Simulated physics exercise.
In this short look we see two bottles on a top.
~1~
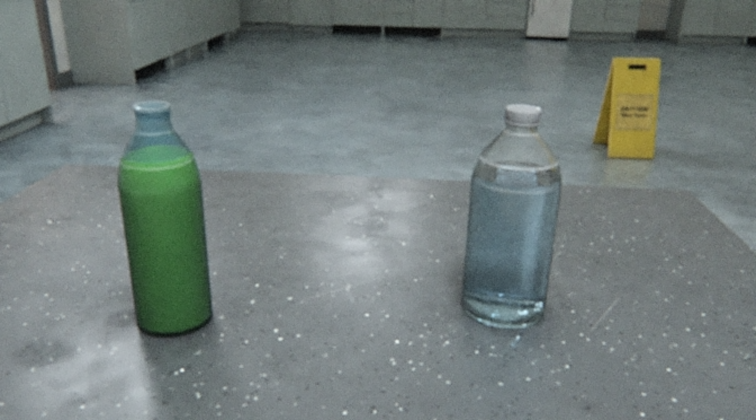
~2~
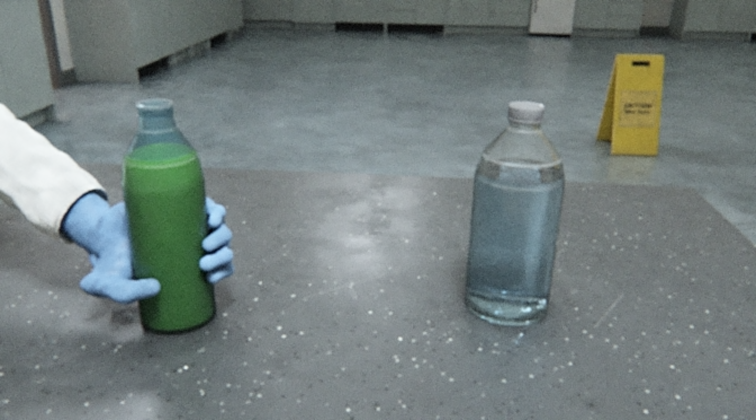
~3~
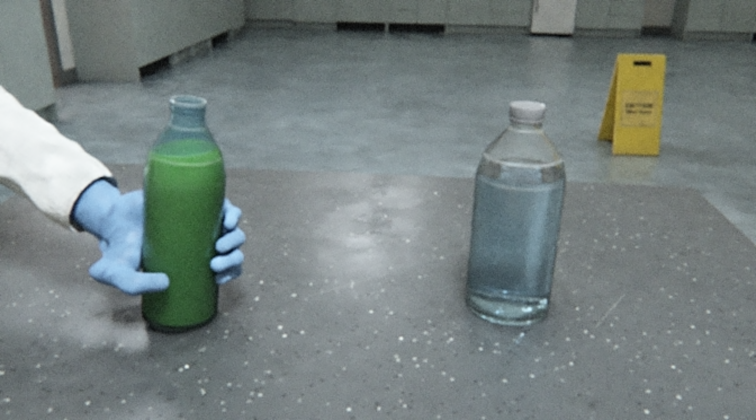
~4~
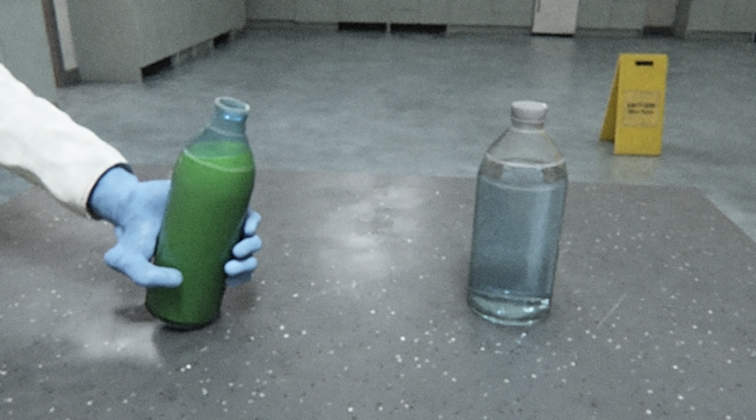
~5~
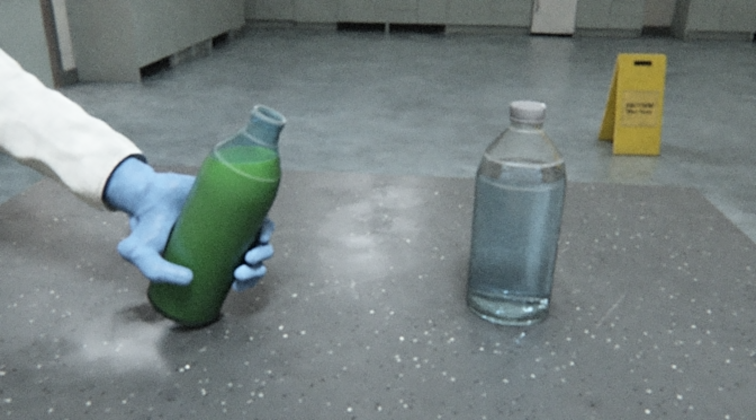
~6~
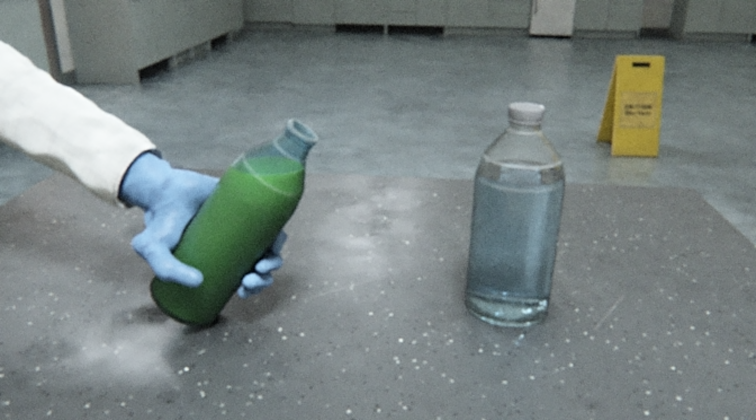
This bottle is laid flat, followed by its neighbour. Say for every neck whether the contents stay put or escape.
Left bottle - they escape, right bottle - they stay put.
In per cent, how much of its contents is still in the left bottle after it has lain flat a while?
About 30 %.
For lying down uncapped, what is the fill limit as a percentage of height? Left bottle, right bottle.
Around 24 percent for the first, 28 percent for the second.
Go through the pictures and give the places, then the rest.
The first picture shows both stand upright; left bottle (164, 215) about three quarters full, open; right bottle (513, 213) about two thirds full, capped.
The second picture shows a hand takes the left bottle; left bottle about three quarters full, surface at (160, 153); right bottle about two thirds full, surface at (520, 171).
In the third picture, the left bottle leans; left bottle (185, 209) about three quarters full; right bottle (517, 209) about two thirds full.
In the fourth picture, the left bottle leans; left bottle about three quarters full, surface at (221, 151); right bottle about two thirds full, surface at (523, 171).
In the fifth picture, the left bottle leans; left bottle (225, 211) tipped 25°; right bottle (518, 209) about two thirds full.
In the sixth picture, the left bottle leans; left bottle (242, 217) tipped 35°, open; right bottle about two thirds full, surface at (520, 172), capped.
Next, the left bottle is nearly down; left bottle, some has come out.
After that, the left bottle lies flat; left bottle, some has come out.
Finally, both lie flat; left bottle, some has come out; right bottle, dry at the neck.
